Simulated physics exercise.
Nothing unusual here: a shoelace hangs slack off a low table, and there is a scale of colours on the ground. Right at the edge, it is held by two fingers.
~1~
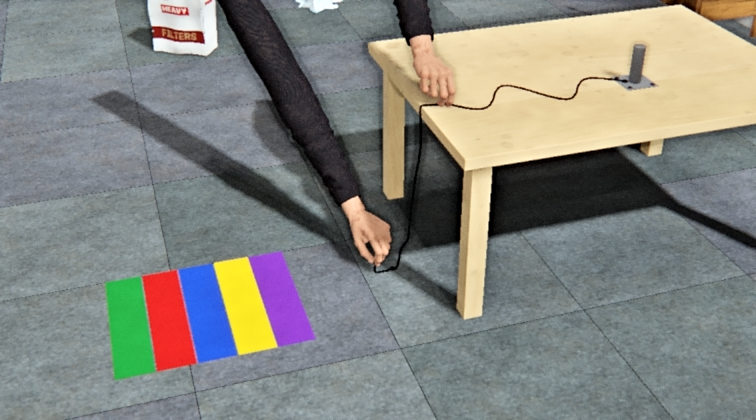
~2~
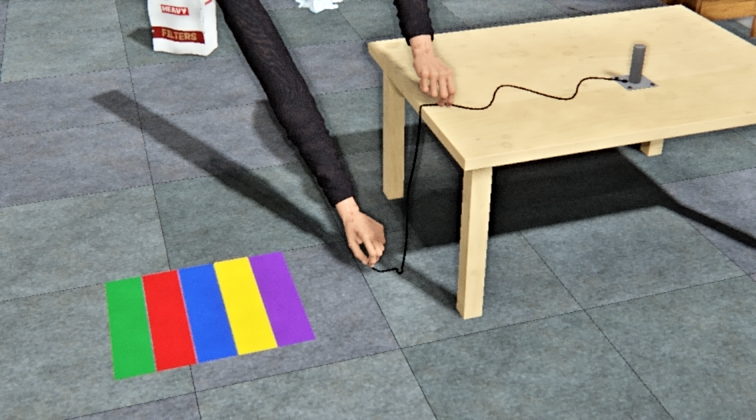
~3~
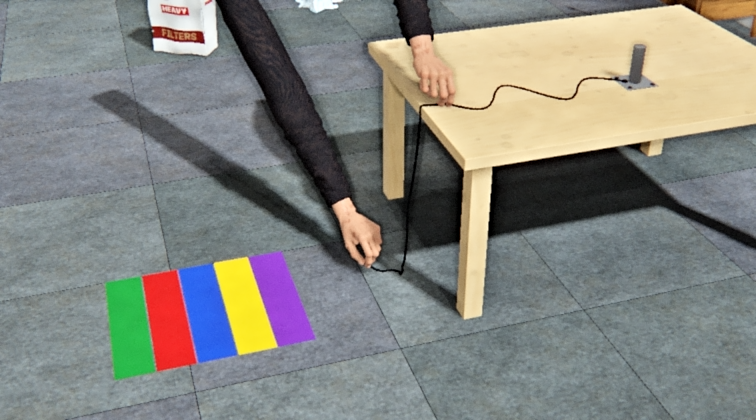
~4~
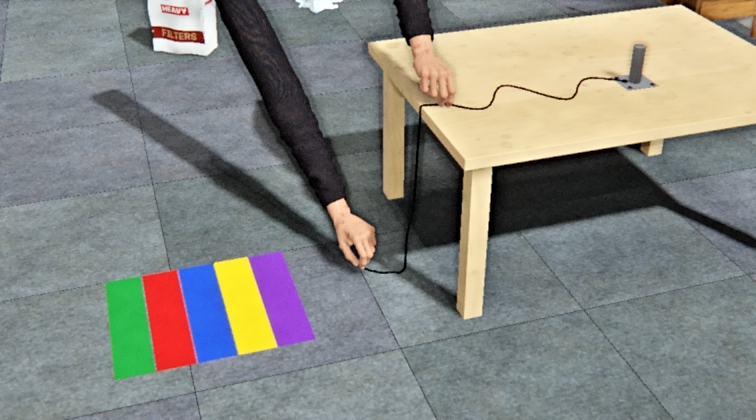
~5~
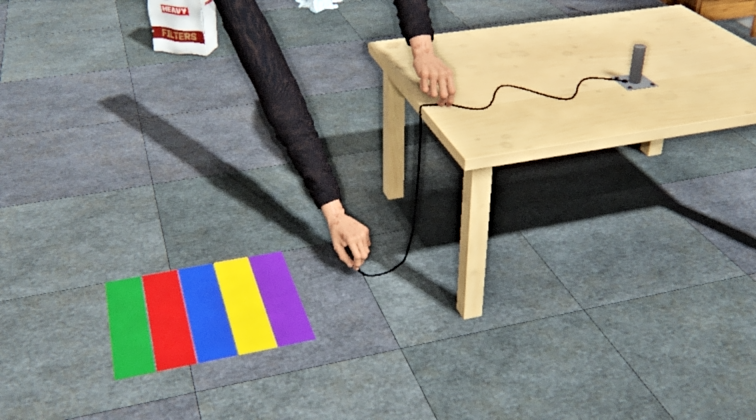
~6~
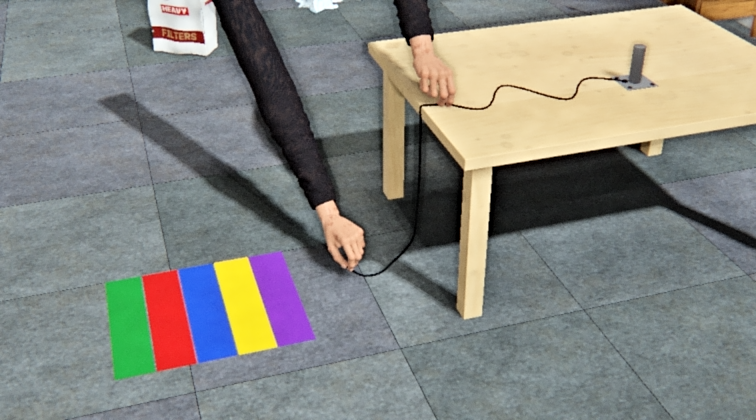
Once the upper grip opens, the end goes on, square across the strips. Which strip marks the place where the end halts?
The red strip does.
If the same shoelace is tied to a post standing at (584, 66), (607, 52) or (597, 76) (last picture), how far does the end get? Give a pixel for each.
Try 1 about (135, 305), try 2 about (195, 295), try 3 about (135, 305).
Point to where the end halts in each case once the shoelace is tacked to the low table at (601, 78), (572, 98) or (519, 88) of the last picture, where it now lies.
Near (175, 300), then (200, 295), then (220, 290).
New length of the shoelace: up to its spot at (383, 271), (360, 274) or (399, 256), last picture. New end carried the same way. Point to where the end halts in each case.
Case by case: Close to (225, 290), (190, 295) and (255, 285).
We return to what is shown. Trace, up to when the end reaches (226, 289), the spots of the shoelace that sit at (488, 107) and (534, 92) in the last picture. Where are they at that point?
Point one: (422, 115); point two: (504, 99).
A little later, end near (226, 289); over yellow.
Next, end near (188, 296); over blue.
When it is tight, end near (167, 300); over red. It gets as far as the red strip.
